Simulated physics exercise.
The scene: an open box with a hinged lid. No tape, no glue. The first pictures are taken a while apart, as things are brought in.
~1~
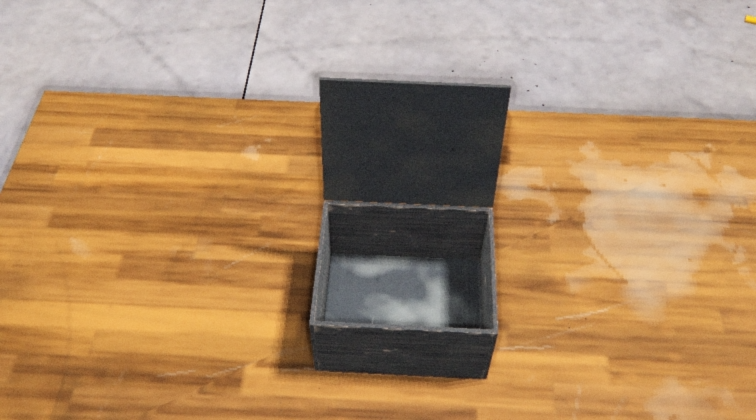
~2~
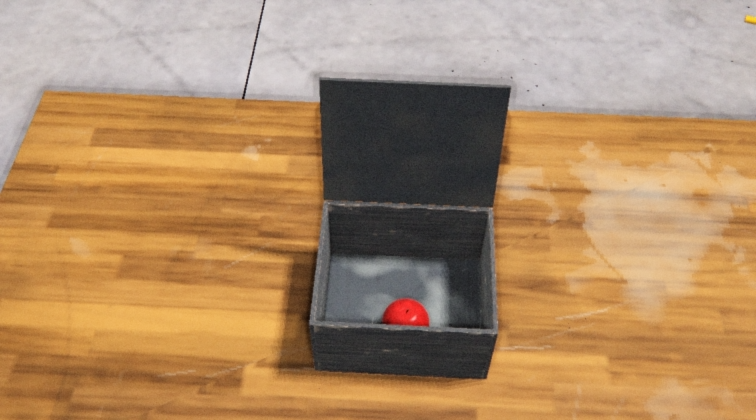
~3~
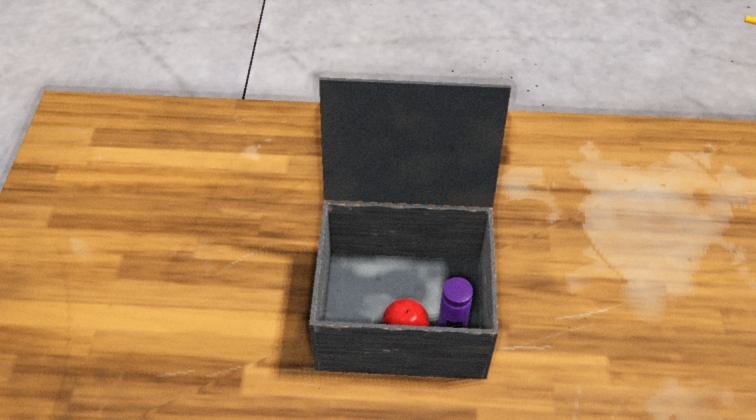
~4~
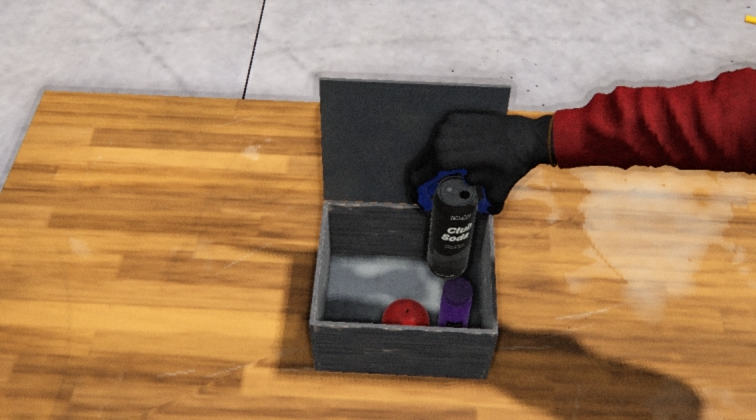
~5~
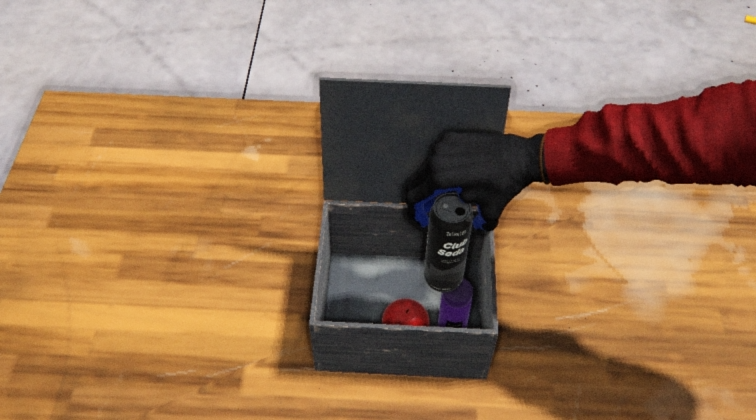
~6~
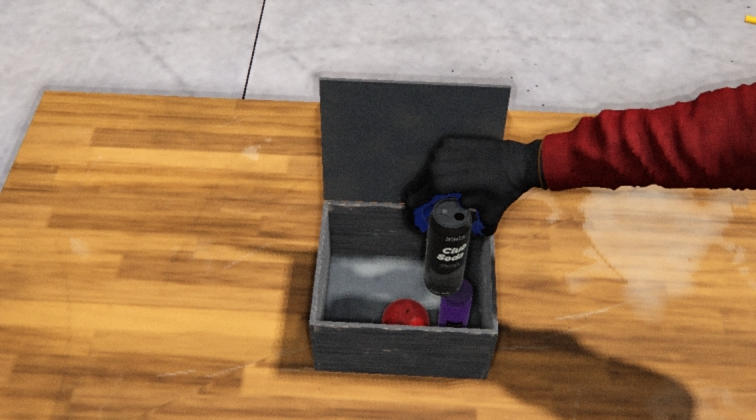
In an open dark box on a wooden table, a red ball appeared, then a purple cylinder, and a black-gloved hand held a black can over the box and lowered it slightly inside.
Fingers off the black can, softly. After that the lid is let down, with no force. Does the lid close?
In the end the lid shuts flat.
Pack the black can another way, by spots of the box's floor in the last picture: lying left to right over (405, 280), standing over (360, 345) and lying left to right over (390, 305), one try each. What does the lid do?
In the first case it sits on the rim; in the second case it stays ajar; in the third case it closes.
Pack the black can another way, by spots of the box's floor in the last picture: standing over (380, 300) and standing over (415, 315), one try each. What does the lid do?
In the first case it is held up; in the second case it closes.
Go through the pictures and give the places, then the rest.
In the first picture, the last thing is not in view yet.
In the second picture, the last thing is not in view yet.
In the third picture, the last thing is not in view yet.
In the fourth picture, still above its spot; black can (452, 231).
In the fifth picture, still above its spot; black can (447, 246).
In the sixth picture, put in, still held; black can (447, 250).
Then, 0.70 s on from there, black can on its side near (404, 268); red apple shifted a little.
Then, 1.70 s on from there, lid 44° above the rim; black can on its side near (405, 264); red apple shifted a little.
In the end, lid shut; toppled in the box, black can; the other 2 unmoved. At the end, from the last picture's camera, black can near (405, 264).
